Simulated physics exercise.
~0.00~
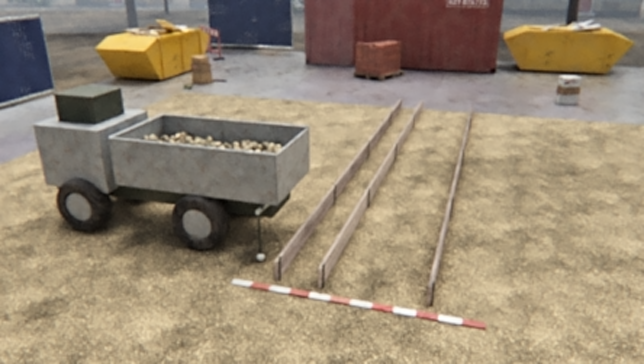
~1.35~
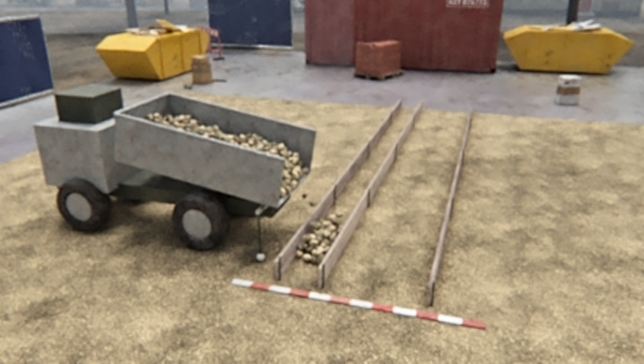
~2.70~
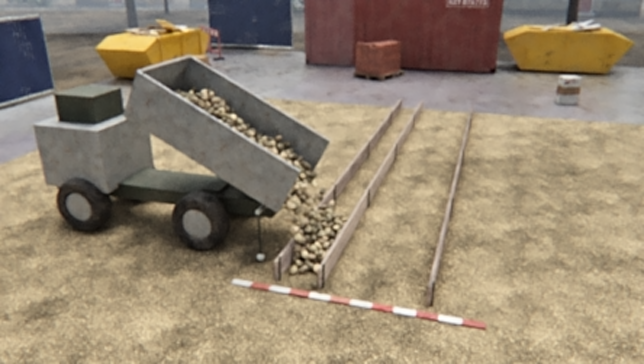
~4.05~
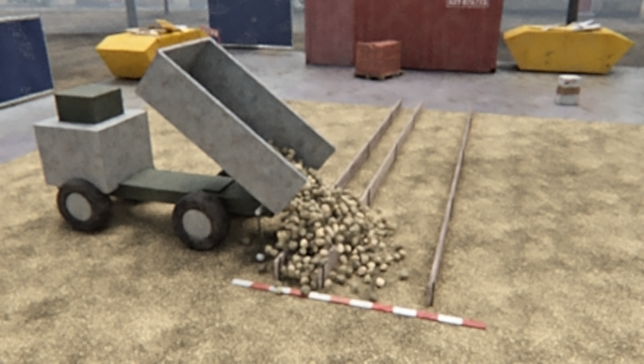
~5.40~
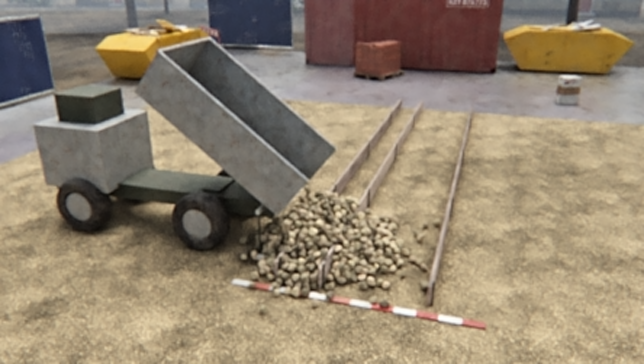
In a yard with yellow skips and a red container, a grey tipper truck gradually raised its body and poured stones over three low boards on the ground, ending up empty and still tilted beside a spreading heap that buried the boards' near ends.
